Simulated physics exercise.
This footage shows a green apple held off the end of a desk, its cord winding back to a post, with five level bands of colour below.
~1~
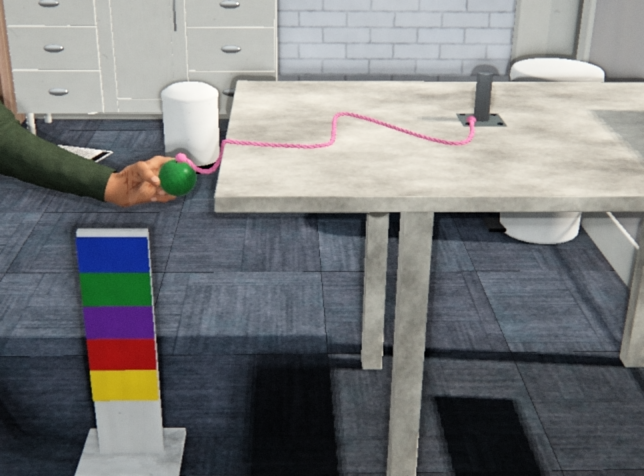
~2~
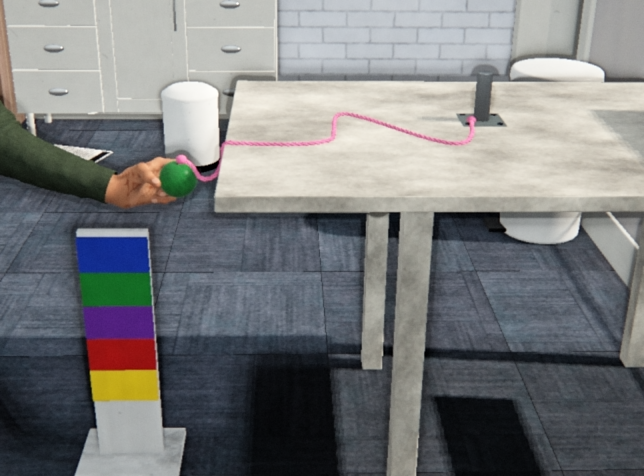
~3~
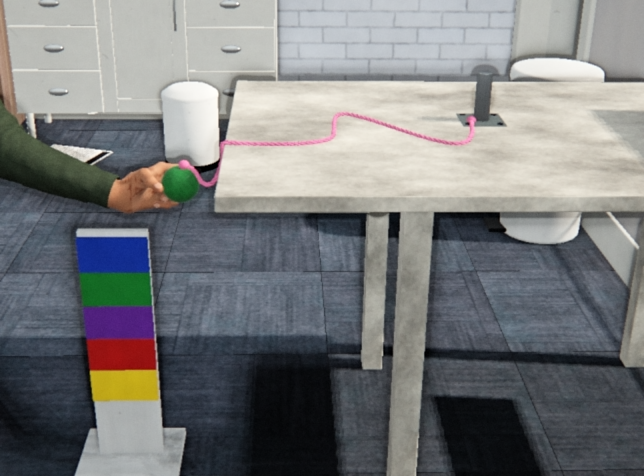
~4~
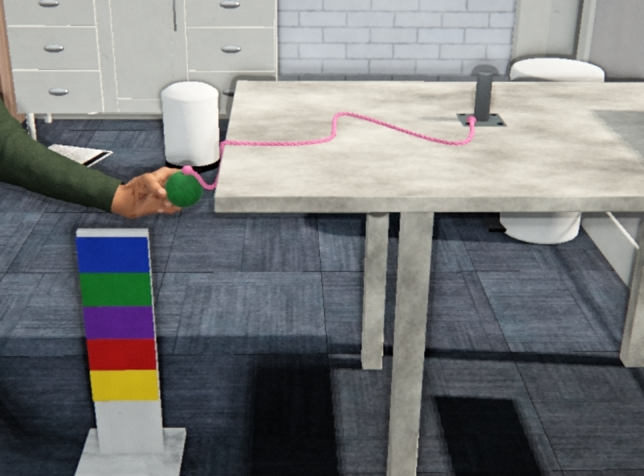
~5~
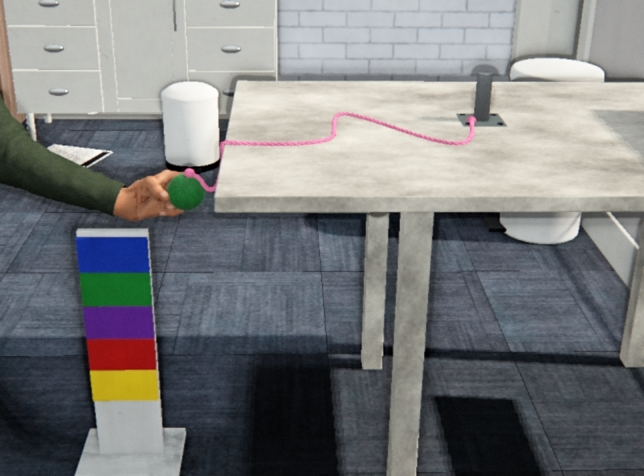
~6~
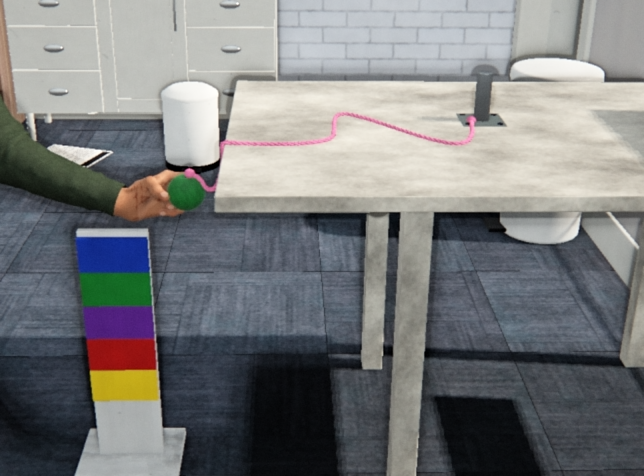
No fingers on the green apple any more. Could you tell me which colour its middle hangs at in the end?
Its middle hangs at yellow.
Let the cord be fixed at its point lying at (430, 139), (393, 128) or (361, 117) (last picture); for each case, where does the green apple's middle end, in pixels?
Estimated pixels in sequence: (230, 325), (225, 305) and (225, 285).
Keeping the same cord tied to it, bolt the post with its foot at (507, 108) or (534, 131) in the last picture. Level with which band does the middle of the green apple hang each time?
Going case by case, it's red and then red.
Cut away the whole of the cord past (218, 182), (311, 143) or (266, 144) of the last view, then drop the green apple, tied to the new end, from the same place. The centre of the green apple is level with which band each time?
In the order given, it comes out as red; blue; green.
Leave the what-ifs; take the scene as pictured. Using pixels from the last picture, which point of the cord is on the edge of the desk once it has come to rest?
Location: About (335, 119).
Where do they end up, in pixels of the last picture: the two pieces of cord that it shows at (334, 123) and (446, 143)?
In that view they reach (226, 153) and (378, 125).
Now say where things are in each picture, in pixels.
In the first picture, green apple (177, 177); blue (113, 256); green (116, 291); purple (119, 323); red (122, 356); yellow (124, 386).
In the second picture, green apple (178, 179); cord through (472, 134) (414, 135) (352, 115) (333, 138) (248, 144).
In the third picture, green apple (180, 184).
In the fourth picture, green apple (184, 189); cord through (472, 134) (414, 135) (352, 115) (331, 138) (245, 144).
In the fifth picture, green apple (186, 192).
In the sixth picture, green apple (186, 192); cord through (472, 134) (414, 135) (352, 115) (331, 138) (245, 144).
Soon after, apple near (237, 340); level with red.
Then, apple near (235, 379); level with yellow.
At rest, apple near (239, 376); level with yellow. Its middle rests at the yellow band.
